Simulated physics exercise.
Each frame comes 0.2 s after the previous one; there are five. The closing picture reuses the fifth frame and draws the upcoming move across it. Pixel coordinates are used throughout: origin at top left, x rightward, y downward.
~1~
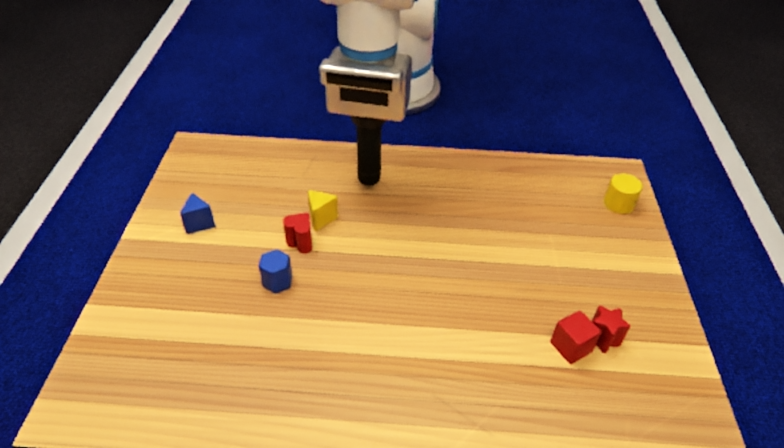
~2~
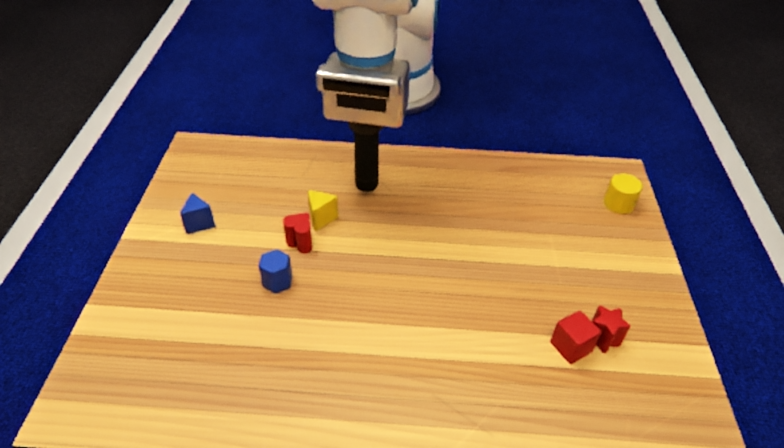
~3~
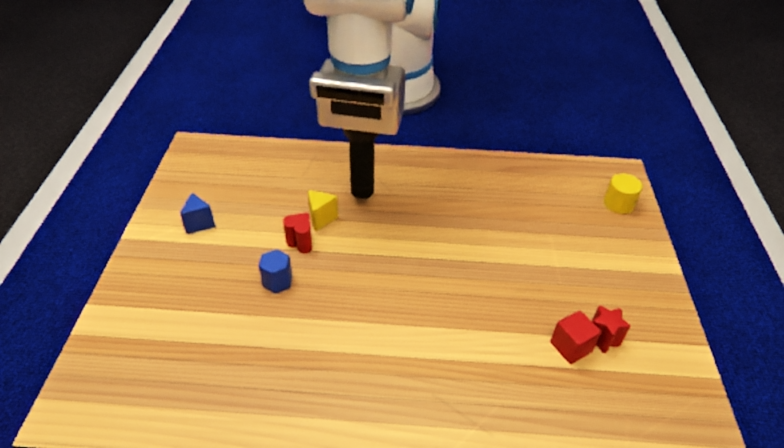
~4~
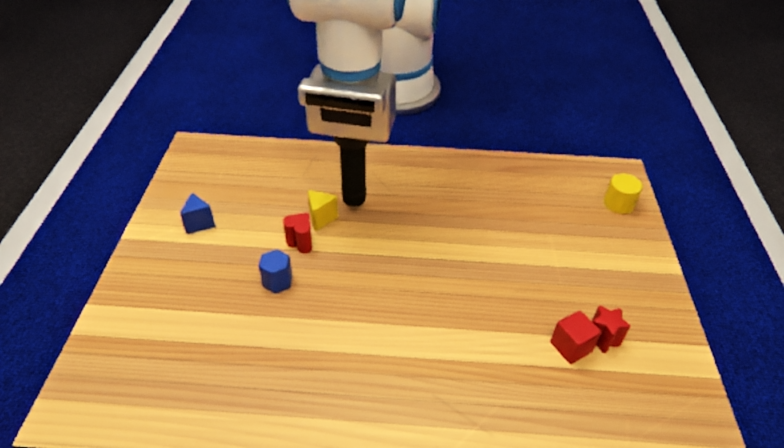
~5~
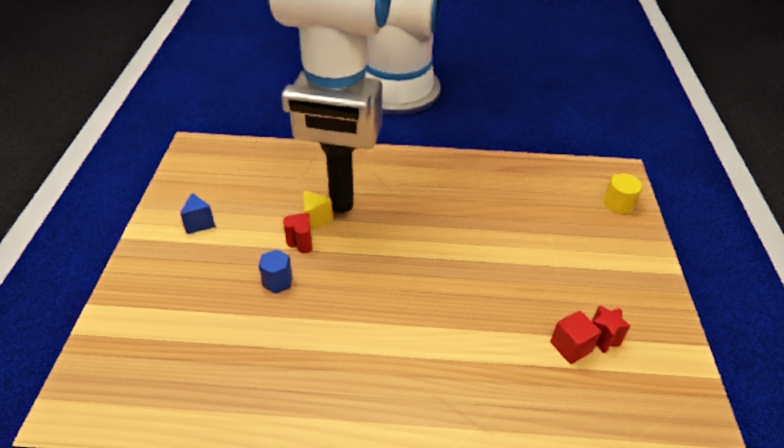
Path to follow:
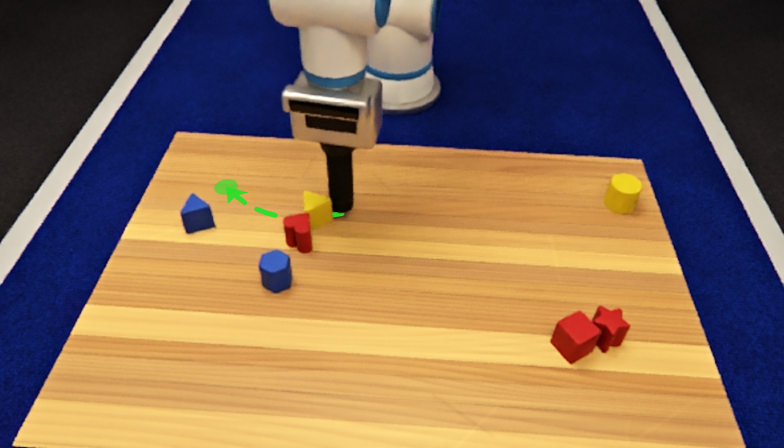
A white robot arm with a black post stands at the far edge of a light wooden board on blue flooring, seen from above by a still camera. A blue triangular block, blue block, red heart and yellow triangle sit left, with a yellow cylinder, red cube and red star right. The post moves slowly nearer and leftward, then nudges the yellow triangle slightly left.
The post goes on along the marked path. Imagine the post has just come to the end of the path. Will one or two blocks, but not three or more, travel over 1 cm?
Final answer: Yes.
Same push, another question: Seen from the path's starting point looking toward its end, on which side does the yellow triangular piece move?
Sideways shift: Left.
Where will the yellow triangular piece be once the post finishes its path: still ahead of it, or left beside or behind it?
Slid off.
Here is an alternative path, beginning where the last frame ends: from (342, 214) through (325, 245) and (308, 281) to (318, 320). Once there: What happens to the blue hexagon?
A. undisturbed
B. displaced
Correct choice: A.
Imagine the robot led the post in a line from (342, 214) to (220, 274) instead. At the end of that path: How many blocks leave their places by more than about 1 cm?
I'd put the number at three or more.
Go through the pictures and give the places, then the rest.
The first frame shows lower end of the post at (369, 179), tops of blocks, red heart-shaped block at (299, 222), yellow triangular piece at (320, 198).
The second frame shows post at (367, 185), blocks as before.
The third frame shows post at (362, 192), blocks as before.
The fourth frame shows post at (354, 199), blocks as before.
The fifth frame shows post at (342, 206), red heart-shaped block at (299, 222), yellow triangular piece at (314, 200).
The drawn path runs from (342, 214) by way of (296, 218) and (254, 208) to (226, 187).
The first path, step by step. One third of the way, post at (295, 210); yellow triangular piece at (277, 209).
Two thirds of the way, post at (252, 200); yellow triangular piece at (270, 211).
At the end, post at (224, 179); red heart-shaped block not moved; yellow triangular piece at (270, 211).
